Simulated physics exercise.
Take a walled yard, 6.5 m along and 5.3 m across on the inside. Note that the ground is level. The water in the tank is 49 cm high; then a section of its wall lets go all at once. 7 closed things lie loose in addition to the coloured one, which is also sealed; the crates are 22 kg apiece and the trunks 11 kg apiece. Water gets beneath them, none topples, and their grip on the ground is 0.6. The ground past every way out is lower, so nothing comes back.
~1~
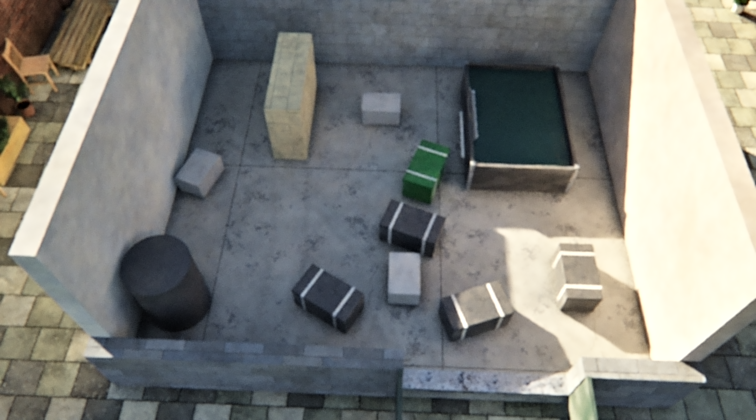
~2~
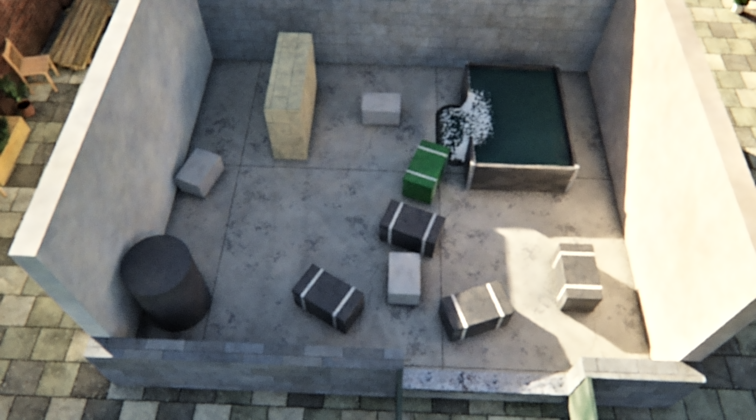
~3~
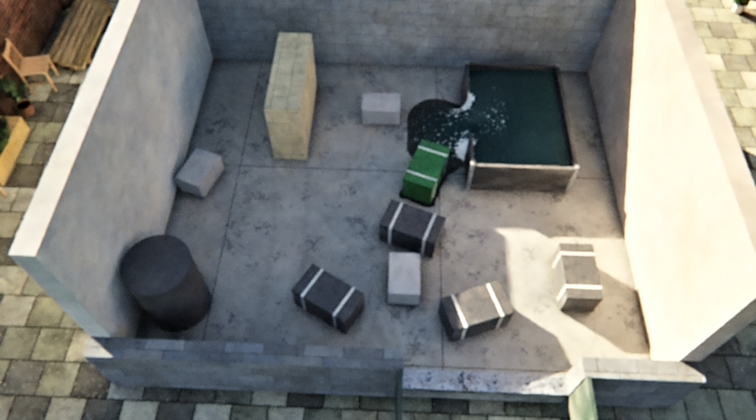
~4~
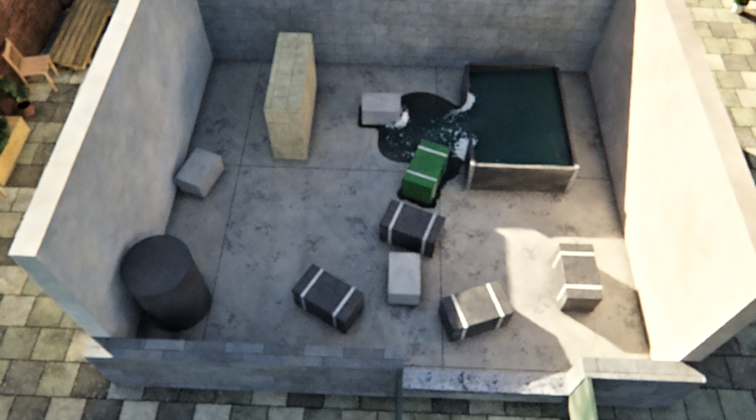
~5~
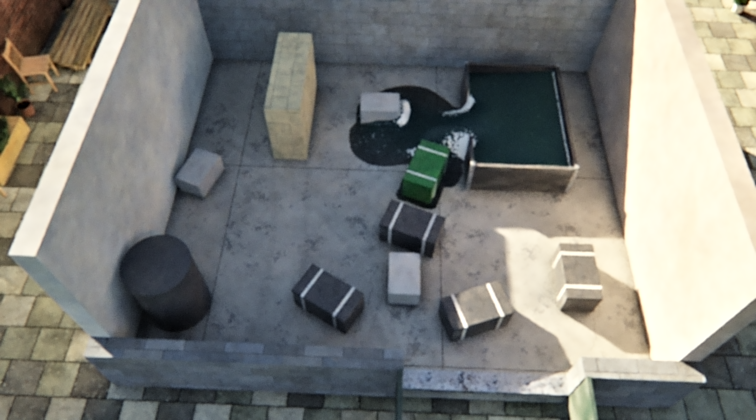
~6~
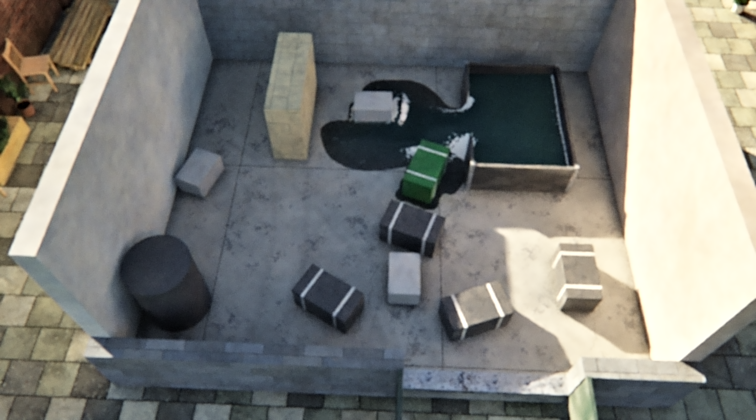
A walled yard with a level, pale concrete floor is seen from high above its low front wall, the view holding still. A tank of dark green water stands at the back right, with a green trunk beside it, a tall yellowish block and dark cylinder to the left, and grey crates and dark, pale-banded trunks scattered around. Water bursts from the tank's left side, foams around the green trunk and spreads leftward, surrounding the rear crate, which shifts slightly left.
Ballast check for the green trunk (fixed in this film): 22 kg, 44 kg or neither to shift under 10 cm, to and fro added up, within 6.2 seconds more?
The light setting fails; heavy succeeds.
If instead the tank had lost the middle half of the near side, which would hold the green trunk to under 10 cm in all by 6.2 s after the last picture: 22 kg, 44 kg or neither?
Then even the small mass works.
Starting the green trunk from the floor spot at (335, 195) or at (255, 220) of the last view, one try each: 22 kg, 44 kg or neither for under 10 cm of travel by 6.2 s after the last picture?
In that order: Just the heavier works; just the heavier works.
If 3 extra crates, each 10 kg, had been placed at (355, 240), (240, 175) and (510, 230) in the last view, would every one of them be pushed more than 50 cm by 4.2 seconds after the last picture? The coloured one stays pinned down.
Order as listed: Inside the limit, inside the limit, inside the limit.
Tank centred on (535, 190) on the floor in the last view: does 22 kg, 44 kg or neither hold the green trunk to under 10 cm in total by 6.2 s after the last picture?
Then the answer is that no option works.
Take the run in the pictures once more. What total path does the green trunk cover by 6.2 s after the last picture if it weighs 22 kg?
Total path: Approx. 30 cm.
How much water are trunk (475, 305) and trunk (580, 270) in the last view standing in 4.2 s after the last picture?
1 and 0 cm.
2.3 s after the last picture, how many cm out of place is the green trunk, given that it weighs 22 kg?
Roughly 30 cm.
Then, 0.6 s after the last picture the green trunk would be 22 cm from its start with 22 kg and 0 cm from its start with 44 kg; 4 cm of water round it then.
Then, 2.3 s after the last picture the green trunk would be 26 cm from its start with 22 kg and 0 cm from its start with 44 kg; 3 cm of water round it then.
Then, 4.2 s after the last picture the green trunk would be 26 cm from its start with 22 kg and 0 cm from its start with 44 kg; 2 cm of water round it then.
Then, 6.2 s after the last picture the green trunk would be 26 cm from its start with 22 kg and 0 cm from its start with 44 kg; 3 cm of water round it then.
